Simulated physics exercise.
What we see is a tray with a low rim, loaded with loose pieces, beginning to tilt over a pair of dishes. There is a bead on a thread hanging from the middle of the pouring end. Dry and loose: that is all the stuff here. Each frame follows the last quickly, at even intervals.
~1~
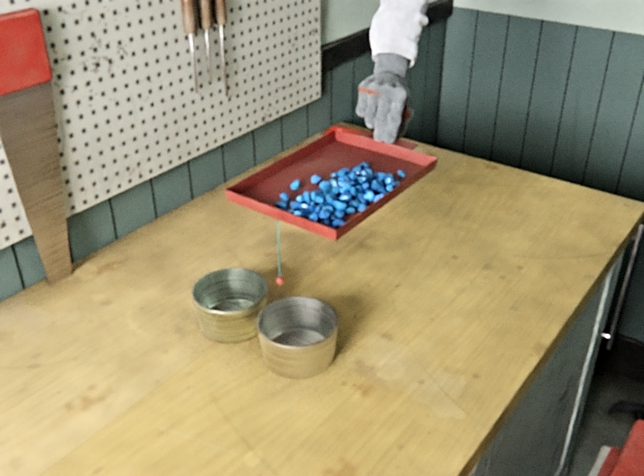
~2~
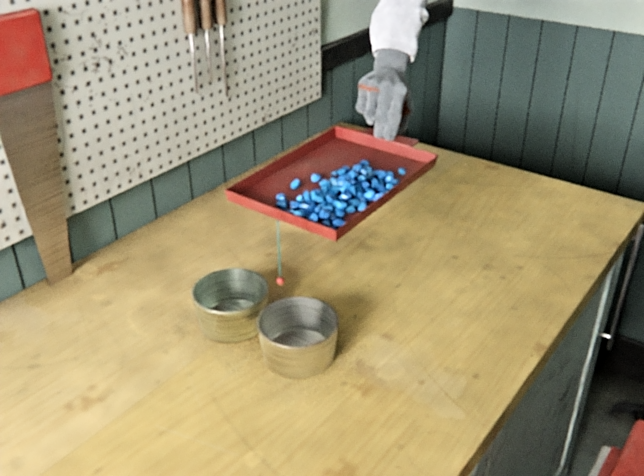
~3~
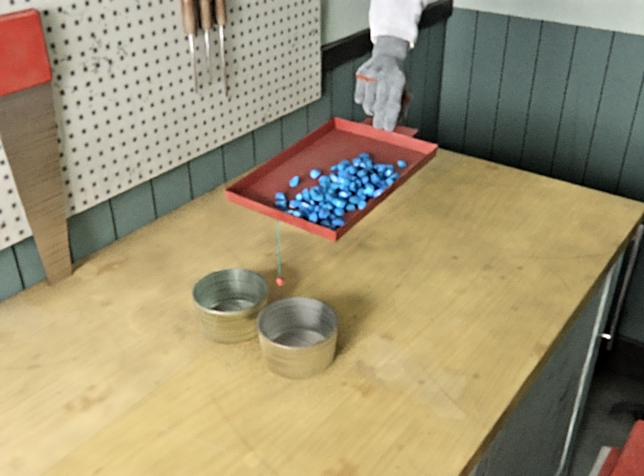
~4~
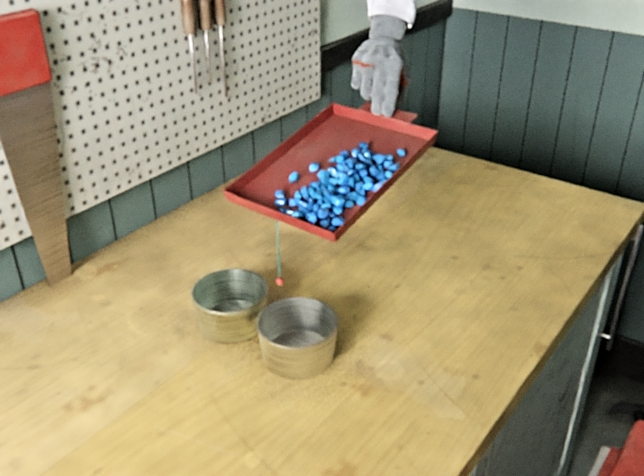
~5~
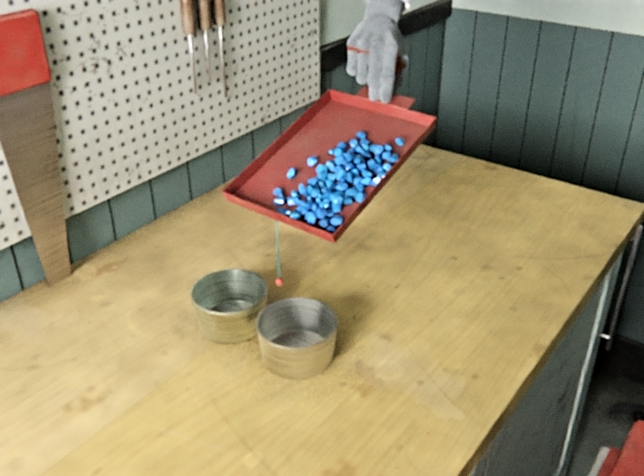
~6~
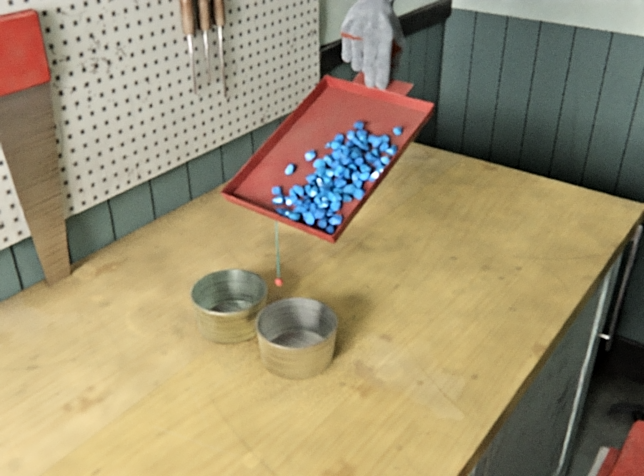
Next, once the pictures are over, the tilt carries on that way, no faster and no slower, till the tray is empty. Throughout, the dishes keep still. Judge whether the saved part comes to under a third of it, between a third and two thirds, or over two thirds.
The dishes will most likely exceed two thirds of the load.
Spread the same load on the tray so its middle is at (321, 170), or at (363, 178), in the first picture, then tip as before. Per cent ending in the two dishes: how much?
Close to 70 per cent, followed by close to 70 per cent.
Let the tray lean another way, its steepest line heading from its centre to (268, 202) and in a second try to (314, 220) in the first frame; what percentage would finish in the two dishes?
In turn, 80 percent and then 80 percent.
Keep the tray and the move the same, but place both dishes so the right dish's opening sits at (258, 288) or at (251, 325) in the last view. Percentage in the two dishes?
Around 20 and around 40 per cent, in that order.
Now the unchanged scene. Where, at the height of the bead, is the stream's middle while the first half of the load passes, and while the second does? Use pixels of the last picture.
At about (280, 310), then at (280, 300).
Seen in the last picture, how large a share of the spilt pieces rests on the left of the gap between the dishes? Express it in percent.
I'd say some 90 in a hundred.
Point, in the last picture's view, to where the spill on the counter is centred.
Centre at rest: About (206, 389).
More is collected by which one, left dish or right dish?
The victory goes to the right.
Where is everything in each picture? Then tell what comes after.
In the first frame, corners of the pouring end at (228, 189) and (335, 229), level; middle of the load at (347, 193), aquarium stones; left dish at (205, 321); right dish at (273, 355); bead on its thread at (280, 281).
In the second frame, corners of the pouring end at (228, 190) and (335, 229), level; middle of the load at (347, 192).
In the third frame, corners of the pouring end at (227, 190) and (335, 230), tipped barely, level across its low end; middle of the load at (346, 189).
In the fourth frame, corners of the pouring end at (226, 190) and (334, 231), tipped a little, level across its low end; middle of the load at (345, 183).
In the fifth frame, corners of the pouring end at (224, 191) and (333, 233), tipped clearly, level across its low end; middle of the load at (344, 178).
In the sixth frame, corners of the pouring end at (223, 192) and (332, 235), tipped clearly, level across its low end; middle of the load at (342, 173); left dish at (204, 322); right dish at (272, 356).
Soon, tray tipped steeply; nearly all on the tray; a small part in the air.
A while on, tray tipped past a quarter turn; about a quarter on the tray; about a third in the right dish; a small part in the left dish; a small part outside both; a small part in the air.
Towards the end, tray tipped past a quarter turn; about half in the right dish; about a quarter in the left dish; about a quarter outside both.
Finally, tray tipped past a quarter turn; about half in the right dish; about a quarter in the left dish; about a quarter outside both.
